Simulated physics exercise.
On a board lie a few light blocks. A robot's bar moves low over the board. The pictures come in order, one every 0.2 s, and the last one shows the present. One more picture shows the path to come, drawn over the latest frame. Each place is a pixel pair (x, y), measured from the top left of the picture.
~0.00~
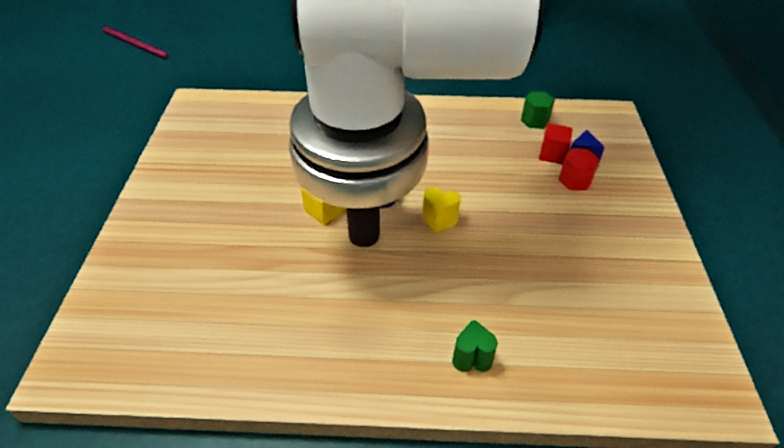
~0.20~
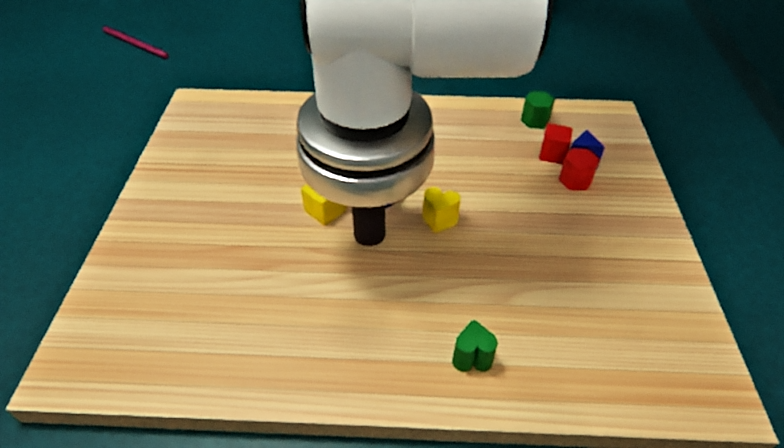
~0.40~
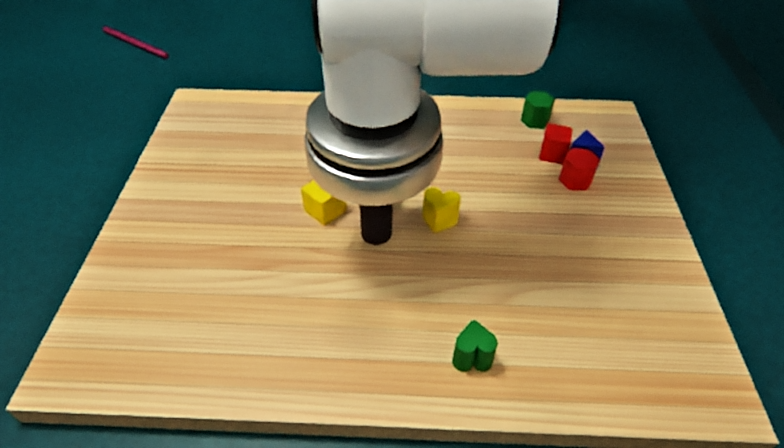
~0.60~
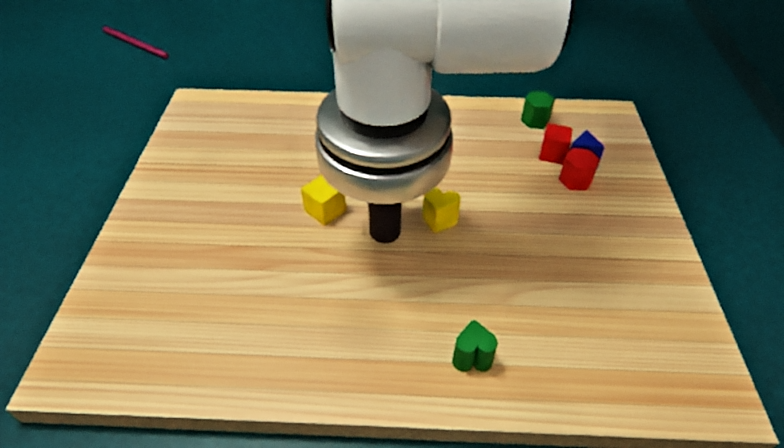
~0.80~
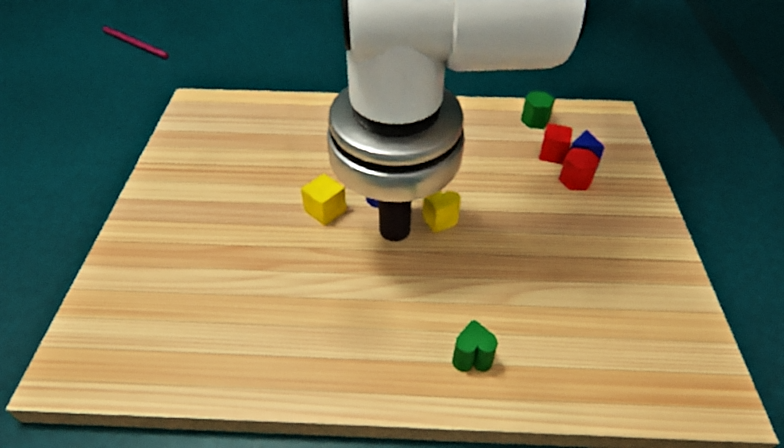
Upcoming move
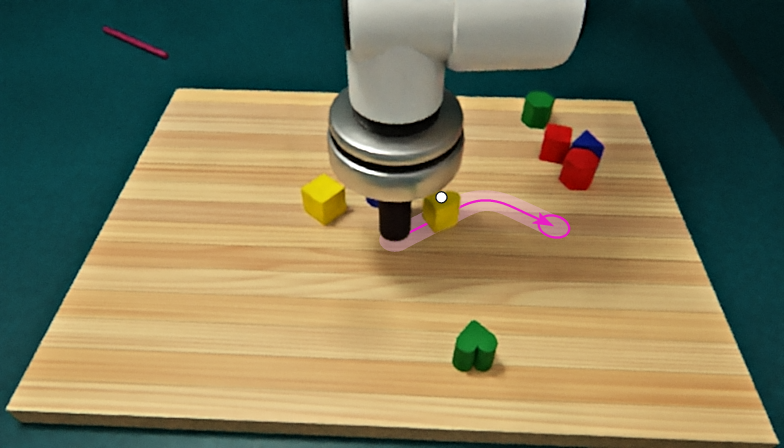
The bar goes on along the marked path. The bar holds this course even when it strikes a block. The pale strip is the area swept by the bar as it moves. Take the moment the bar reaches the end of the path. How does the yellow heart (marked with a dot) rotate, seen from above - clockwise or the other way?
It goes anticlockwise.
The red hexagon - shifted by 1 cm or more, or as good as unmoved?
At the end of the path, it will still be in place.
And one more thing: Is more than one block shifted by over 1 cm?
Answer: No.
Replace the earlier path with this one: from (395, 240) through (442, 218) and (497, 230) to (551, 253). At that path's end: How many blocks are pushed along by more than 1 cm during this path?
Once the path ends, one block will have shifted.
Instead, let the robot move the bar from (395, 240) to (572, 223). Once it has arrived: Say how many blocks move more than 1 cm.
It should be one, as far as I can tell.
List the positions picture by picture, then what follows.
In the first picture, bar tip at (364, 236); block tops, blue cylinder hidden; yellow heart at (441, 197); red hexagon at (583, 158).
In the second picture, bar at (370, 235); blocks unchanged.
In the third picture, bar at (377, 234); blocks unchanged.
In the fourth picture, bar at (385, 232); blocks unchanged.
In the fifth picture, bar at (395, 230); blue cylinder hidden; yellow heart at (441, 197); red hexagon at (583, 158).
Path on the board, from (395, 240) by way of (445, 215) and (498, 202) to (554, 226); the dot is on the yellow heart.
The first path, step by step. One third of the way, bar at (448, 204); yellow heart at (474, 183).
Two thirds of the way, bar at (501, 193); yellow heart at (523, 167), turned 25° anticlockwise.
At the end, bar at (557, 217); blue cylinder in place; yellow heart at (527, 167), turned 35° anticlockwise; red hexagon in place.
